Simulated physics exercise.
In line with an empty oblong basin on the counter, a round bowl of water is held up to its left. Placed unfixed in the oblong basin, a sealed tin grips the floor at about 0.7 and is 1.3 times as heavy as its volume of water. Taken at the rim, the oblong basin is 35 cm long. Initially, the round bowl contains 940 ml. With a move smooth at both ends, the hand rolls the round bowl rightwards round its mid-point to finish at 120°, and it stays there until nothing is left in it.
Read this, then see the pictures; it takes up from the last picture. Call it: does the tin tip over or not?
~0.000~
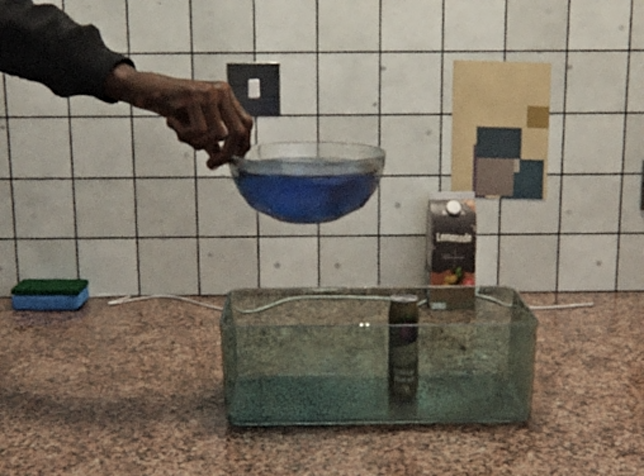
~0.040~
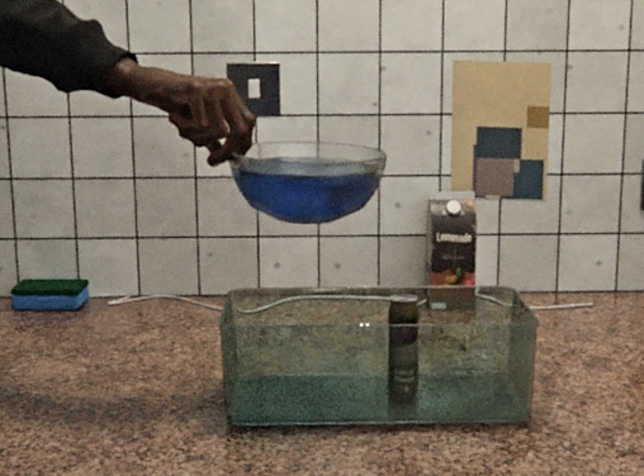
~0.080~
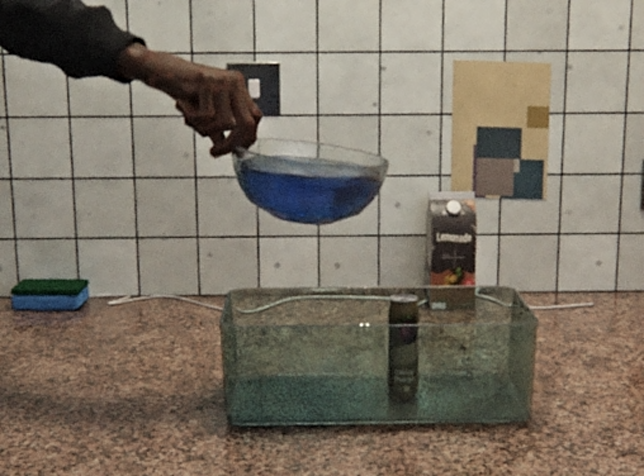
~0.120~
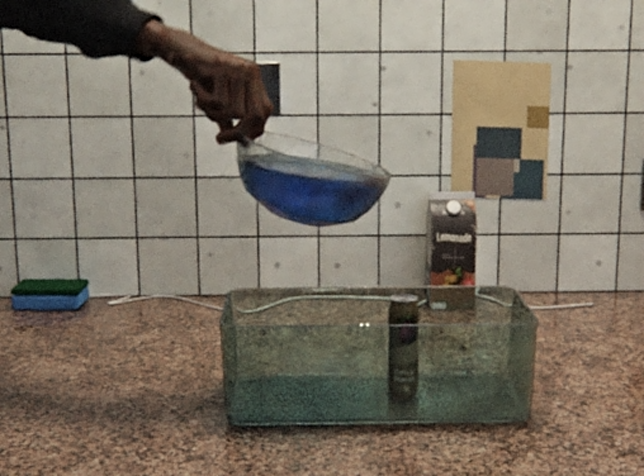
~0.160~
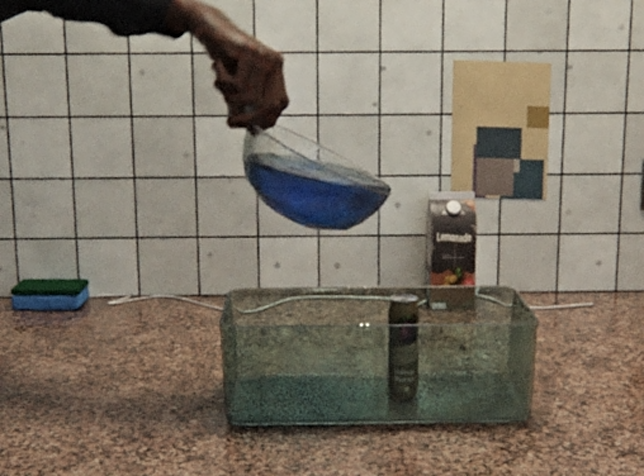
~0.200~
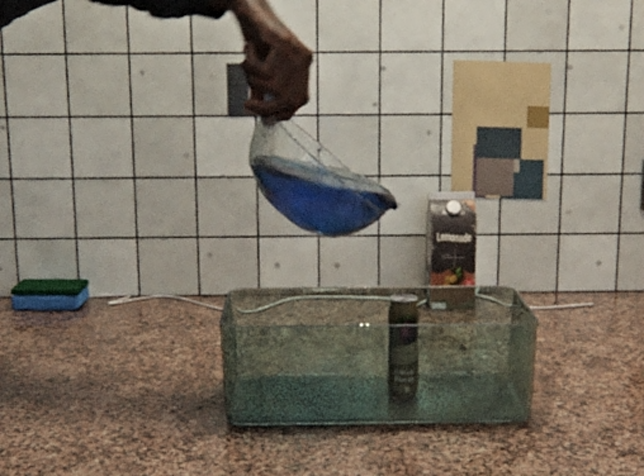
It does not.
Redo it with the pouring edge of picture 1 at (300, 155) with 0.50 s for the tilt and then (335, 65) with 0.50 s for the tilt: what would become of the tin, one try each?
Trial 1 - tin stays standing; trial 2 - tin tips.
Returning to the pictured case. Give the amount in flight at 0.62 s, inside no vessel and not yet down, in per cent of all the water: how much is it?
About 10 per cent.
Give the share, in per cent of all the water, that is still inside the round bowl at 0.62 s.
Some 0 per cent.
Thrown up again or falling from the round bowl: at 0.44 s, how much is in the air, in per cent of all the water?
Around 22 percent.
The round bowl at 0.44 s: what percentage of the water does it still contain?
Portion remaining: Approx. 1 per cent.
Then, 0.44 s in, the tilt is 116° and 1 per cent is still to pour; the tin stands where it began.
Then, 0.62 s in, the tilt is 120° and 0 per cent is still to pour; the tin stands where it began.
Then, 0.80 s in, the tilt is 120° and 0 per cent is still to pour; the tin stands where it began.
Then, 1.00 s in, the tilt is 120° and 0 per cent is still to pour; the tin stands where it began.
Finally, the tin stands where it began.
